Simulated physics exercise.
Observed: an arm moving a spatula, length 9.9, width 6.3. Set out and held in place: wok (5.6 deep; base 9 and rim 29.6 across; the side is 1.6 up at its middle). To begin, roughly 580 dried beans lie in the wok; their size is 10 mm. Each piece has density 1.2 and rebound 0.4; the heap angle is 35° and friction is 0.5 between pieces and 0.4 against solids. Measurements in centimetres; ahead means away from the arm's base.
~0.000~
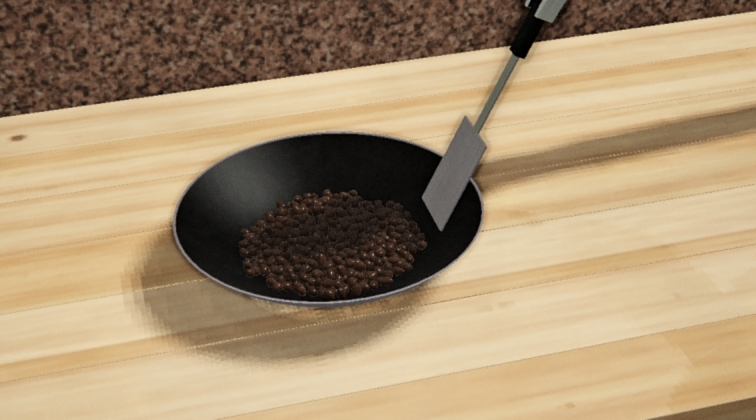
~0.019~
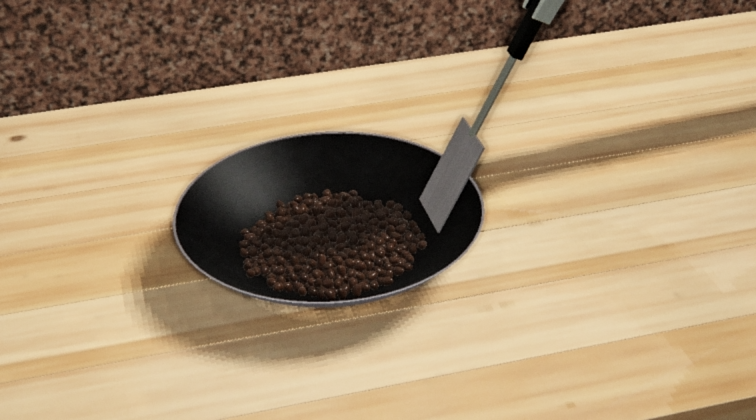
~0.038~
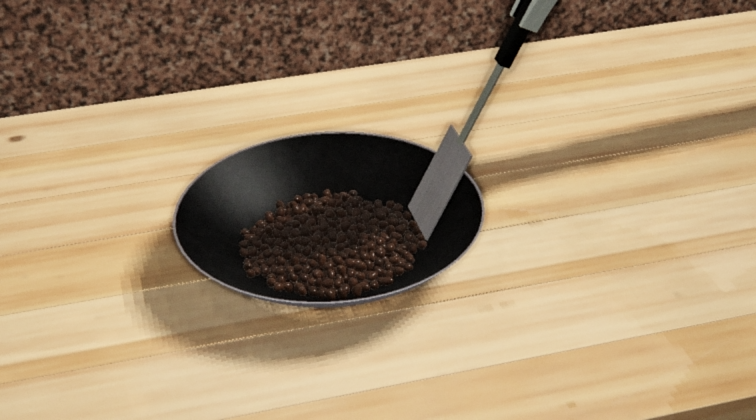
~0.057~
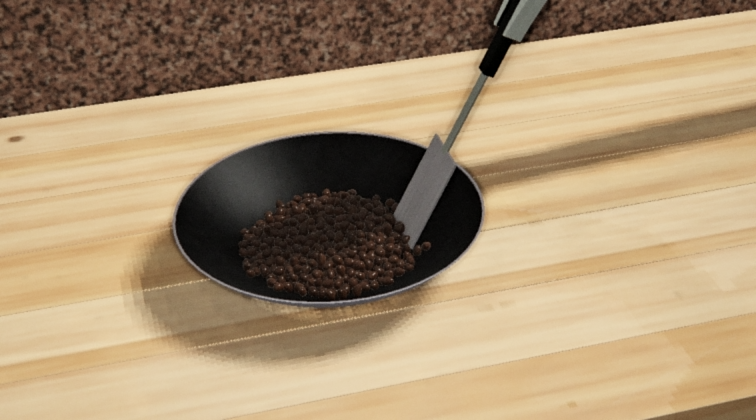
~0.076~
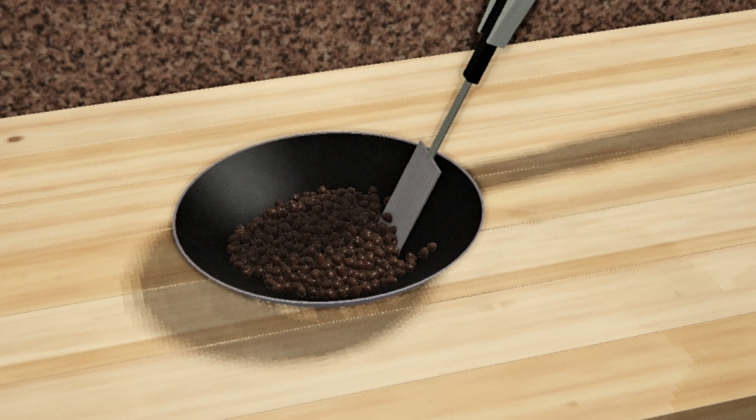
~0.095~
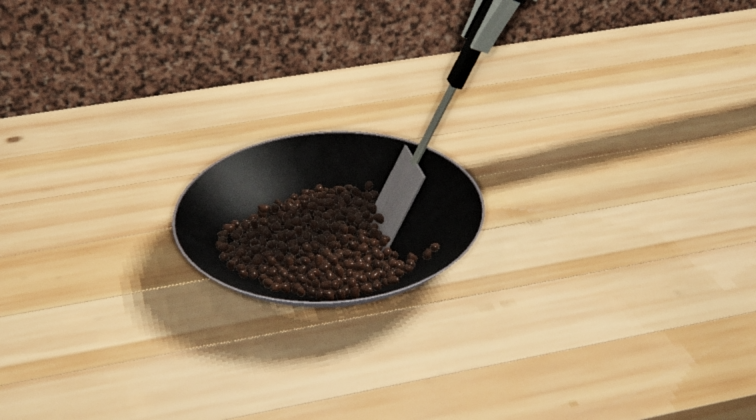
The footage shows a spatula held at a slant inside a dark wok of small brown beans on a wooden surface; it moves left into the pile, pushing some beans leftward while a few sit apart on the right.
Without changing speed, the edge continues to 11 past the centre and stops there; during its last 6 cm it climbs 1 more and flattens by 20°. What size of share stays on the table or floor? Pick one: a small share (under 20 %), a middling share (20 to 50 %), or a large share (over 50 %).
A middling share.
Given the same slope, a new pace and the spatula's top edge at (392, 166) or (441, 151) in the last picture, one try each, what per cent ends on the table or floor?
Estimates: About 40 %, about 10 %.
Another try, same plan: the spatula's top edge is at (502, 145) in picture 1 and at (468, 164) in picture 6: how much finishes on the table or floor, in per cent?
Some 10 per cent.
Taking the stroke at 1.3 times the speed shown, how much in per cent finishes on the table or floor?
Estimate: Close to 35 %.
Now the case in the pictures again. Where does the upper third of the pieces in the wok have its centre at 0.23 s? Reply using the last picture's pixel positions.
I'd put it somewhere near (229, 236).
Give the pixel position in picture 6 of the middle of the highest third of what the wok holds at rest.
The middle lies somewhere around (258, 246).
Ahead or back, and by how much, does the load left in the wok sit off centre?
Ahead, by around 3.0 cm.
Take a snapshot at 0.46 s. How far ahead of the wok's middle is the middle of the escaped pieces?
About 22 cm.
After 0.16 s, sloping 63°, highest piece 6 above the table; 576 in the wok.
After 0.23 s, sloping 57°, highest piece 7 above the table; 575 in the wok, 1 on the blade or in flight.
After 0.46 s, sloping 43°, highest piece 6 above the table; 411 in the wok, 159 on the table or floor, 6 on the blade or in flight.
After 1.51 s, sloping 43°, highest piece 5 above the table; 411 in the wok, 165 on the table or floor.
In the end, 411 in the wok, 165 on the table or floor. That is 29 % on the table or floor.
